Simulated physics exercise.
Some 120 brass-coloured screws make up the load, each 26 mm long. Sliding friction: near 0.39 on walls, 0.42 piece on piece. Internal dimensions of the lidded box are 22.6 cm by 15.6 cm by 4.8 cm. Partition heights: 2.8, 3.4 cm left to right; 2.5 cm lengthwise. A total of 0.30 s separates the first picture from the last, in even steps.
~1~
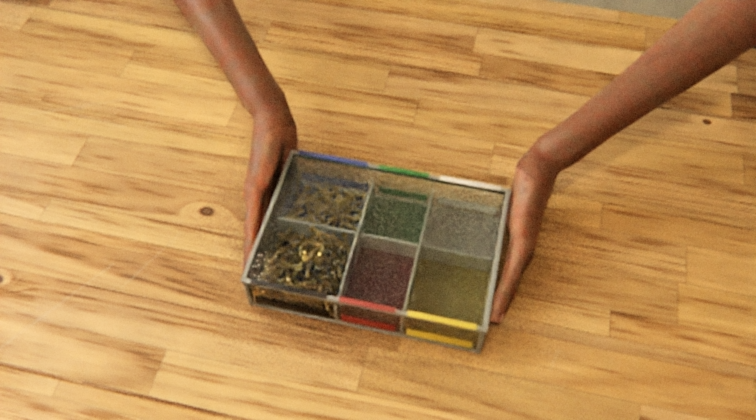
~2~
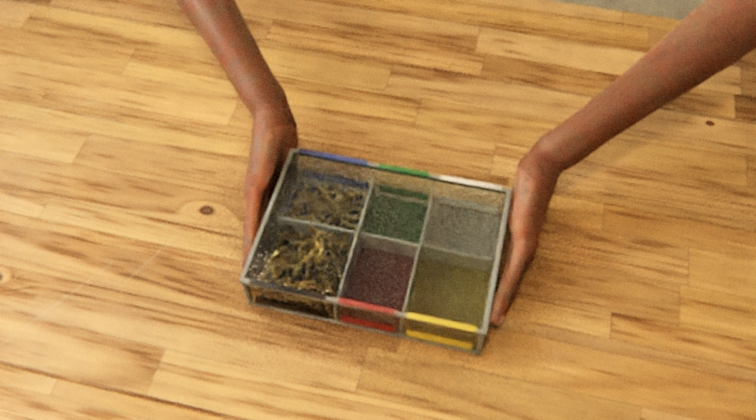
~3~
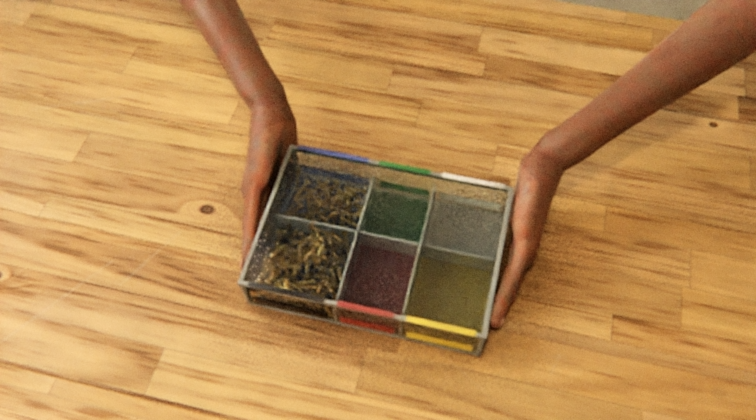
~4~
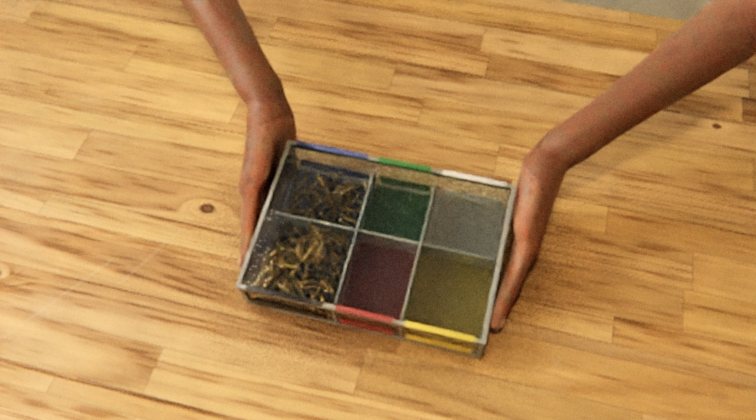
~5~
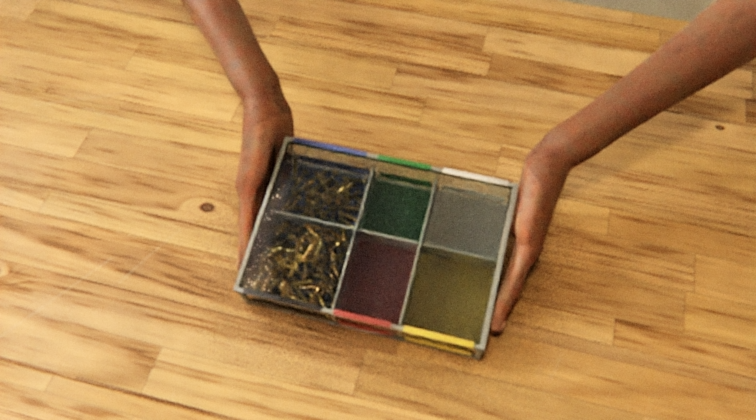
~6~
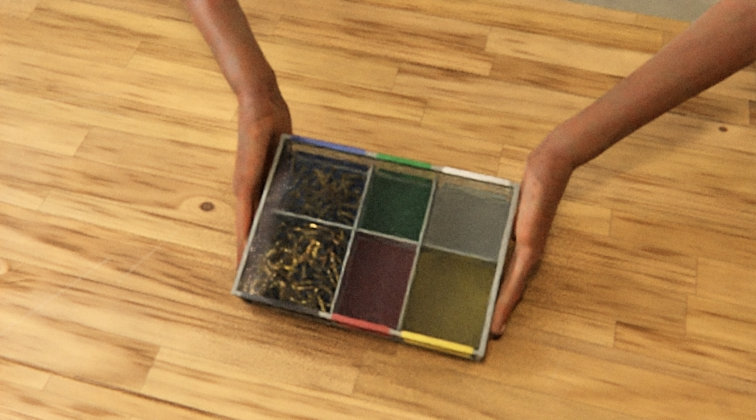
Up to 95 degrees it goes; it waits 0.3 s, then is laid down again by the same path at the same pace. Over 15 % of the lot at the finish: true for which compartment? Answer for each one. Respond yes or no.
Red compartment: No; blue compartment: No; green compartment: No; yellow compartment: No; white compartment: No; black compartment: Yes.
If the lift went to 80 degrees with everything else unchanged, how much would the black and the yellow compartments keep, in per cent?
In per cent, black 75 and yellow 0.
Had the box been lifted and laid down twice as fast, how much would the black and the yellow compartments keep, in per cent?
You'd end up with black at 90 percent and yellow at 0 percent.
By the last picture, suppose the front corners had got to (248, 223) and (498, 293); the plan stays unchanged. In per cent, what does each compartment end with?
Red 0, blue 80, green 15, yellow 0, white 0, black 5.
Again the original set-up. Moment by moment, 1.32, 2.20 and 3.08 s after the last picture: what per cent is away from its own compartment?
First 20, next 25, last 25.
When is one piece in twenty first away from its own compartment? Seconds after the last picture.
That happens at about 1.15 s on the clock.
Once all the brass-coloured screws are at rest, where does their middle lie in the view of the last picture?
Approximately (301, 281) in the last view.
Then, 1.32 s after the last picture, tilt 95 degrees; blue 10 %, black 85 %.
Then, 2.20 s after the last picture, tilt 47 degrees; blue 5 %, black 90 %.
Then, 3.08 s after the last picture, tilt 0 degrees; blue 5 %, black 90 %.
In the end, red 5 %, blue 5 %, green 0 %, yellow 0 %, white 0 %, black 90 %.
